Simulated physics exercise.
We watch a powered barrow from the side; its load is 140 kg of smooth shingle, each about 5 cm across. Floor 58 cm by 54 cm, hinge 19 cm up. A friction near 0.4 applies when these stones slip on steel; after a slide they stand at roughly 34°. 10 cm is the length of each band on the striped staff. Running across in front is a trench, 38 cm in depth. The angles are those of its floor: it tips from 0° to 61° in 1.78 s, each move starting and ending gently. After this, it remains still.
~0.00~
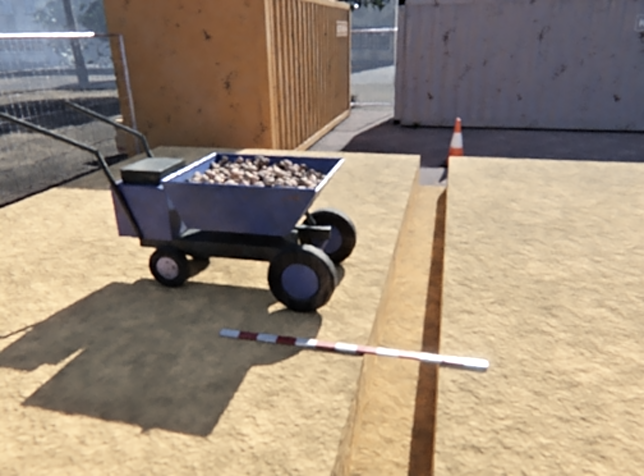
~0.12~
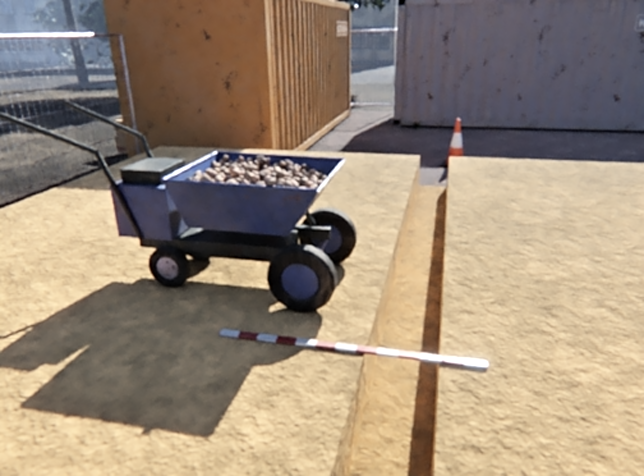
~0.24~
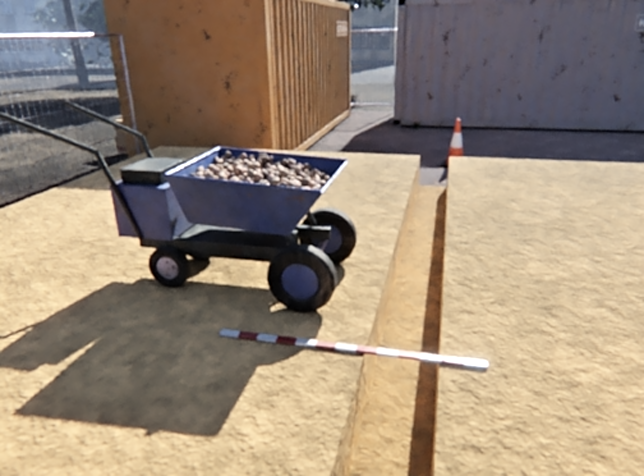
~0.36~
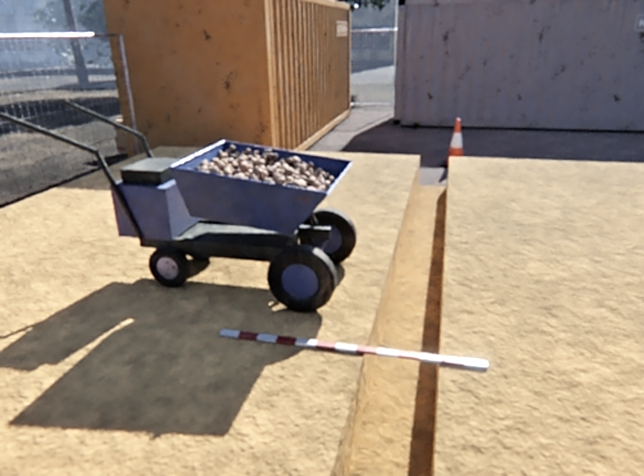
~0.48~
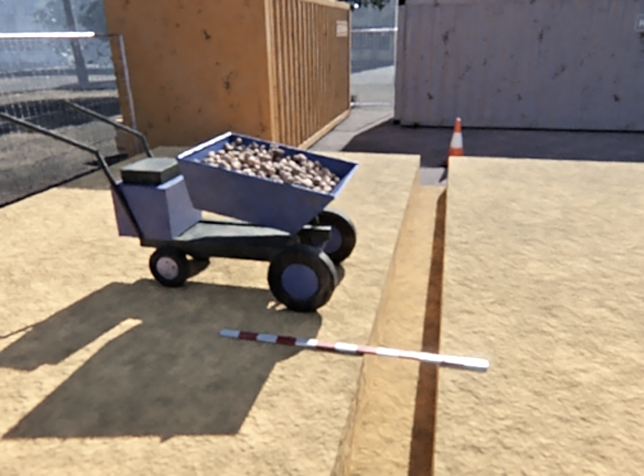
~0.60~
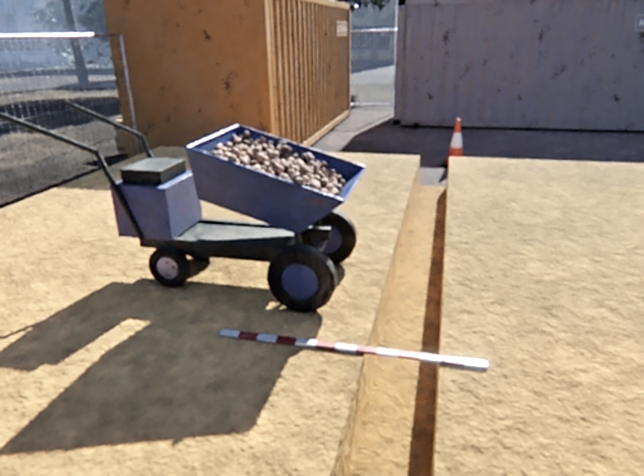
The video shows a blue powered barrow loaded with smooth stones standing beside a narrow trench, near a red-and-white striped pole. Its tray gradually tilts forward to the right, the rear edge rising while the wheels stay still.
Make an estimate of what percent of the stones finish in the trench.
About 62 percent.
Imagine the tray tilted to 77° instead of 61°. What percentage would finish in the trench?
It would be near 60 per cent.
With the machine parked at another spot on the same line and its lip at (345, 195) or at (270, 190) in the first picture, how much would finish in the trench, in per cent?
About 35 and 75 per cent.
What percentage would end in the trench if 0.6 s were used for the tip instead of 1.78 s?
With that timing, about 35 per cent.
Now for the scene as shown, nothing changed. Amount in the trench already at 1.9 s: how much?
By then, around 25 percent.
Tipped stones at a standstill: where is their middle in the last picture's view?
The stones end up centred near (421, 337).
After 1.3 s the floor is at 52°; 100 % in the tray; the foremost stones are at (399, 230).
After 1.9 s the floor is at 61°; 63 % in the tray, 26 % in the trench, 10 % past the trench; the foremost stones are at (489, 298).
After 2.2 s the floor is at 61°; 42 % in the tray, 37 % in the trench, 21 % past the trench; the foremost stones are at (563, 295).
After 4.2 s the floor is at 61°; 17 % in the tray, 62 % in the trench, 21 % past the trench; the foremost stones are at (626, 301).
